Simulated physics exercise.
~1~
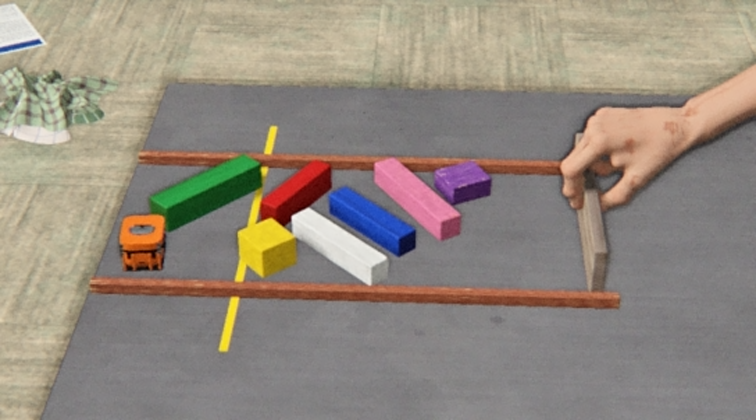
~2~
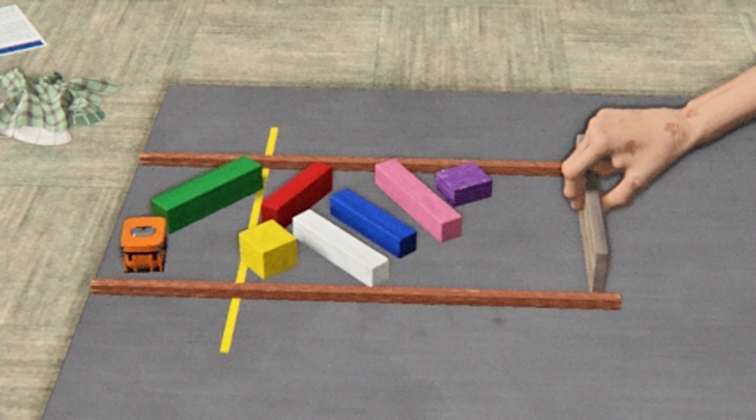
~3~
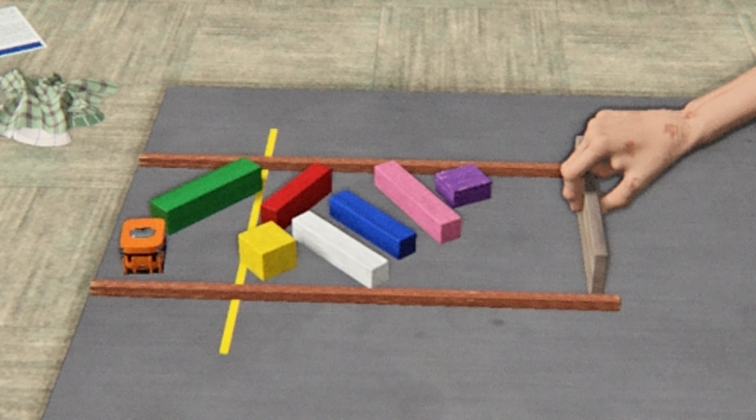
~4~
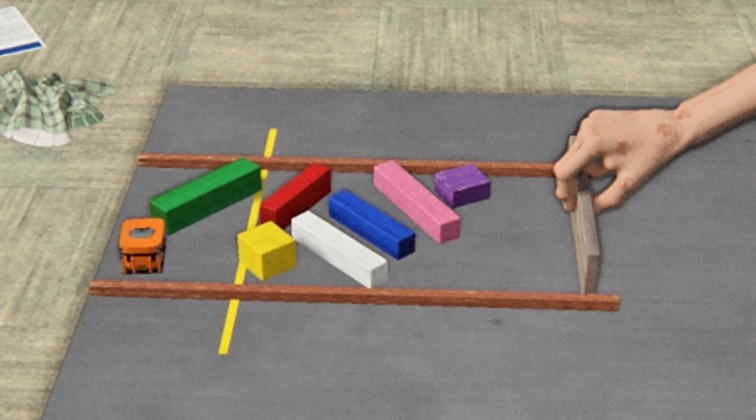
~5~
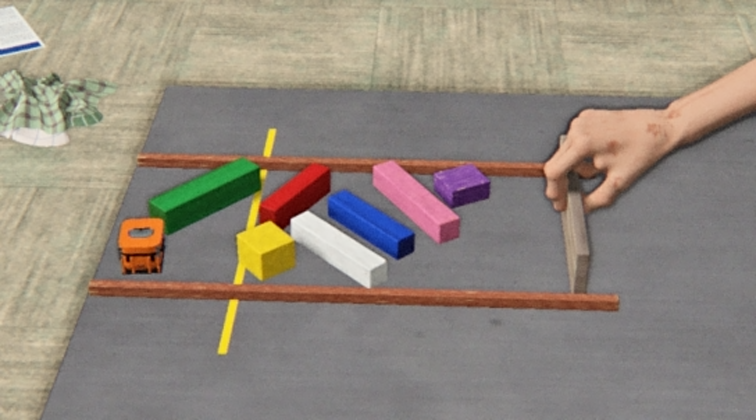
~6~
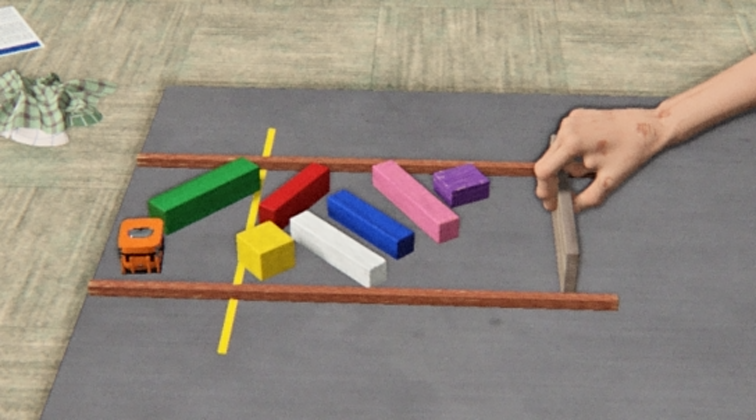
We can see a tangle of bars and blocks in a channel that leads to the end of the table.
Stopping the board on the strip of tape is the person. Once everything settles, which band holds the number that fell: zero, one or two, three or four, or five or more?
Turns out no piece gets pushed past the edge and drops.
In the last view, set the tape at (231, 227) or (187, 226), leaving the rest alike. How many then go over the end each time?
In the first try the count is 0, and in the second it is 3.
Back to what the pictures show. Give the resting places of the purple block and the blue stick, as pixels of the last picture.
Roughly at (240, 172) and at (210, 227), in that order.
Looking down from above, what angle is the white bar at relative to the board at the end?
About 30 degrees.
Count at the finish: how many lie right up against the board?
My count gives 4.
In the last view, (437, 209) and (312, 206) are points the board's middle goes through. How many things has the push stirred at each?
Moved so far: 2, later 7.
Soon after, none off yet; orange case at rest near (142, 246); green stick at rest near (206, 195); yellow block at rest near (266, 251).
In the end, the number that fall off is zero.
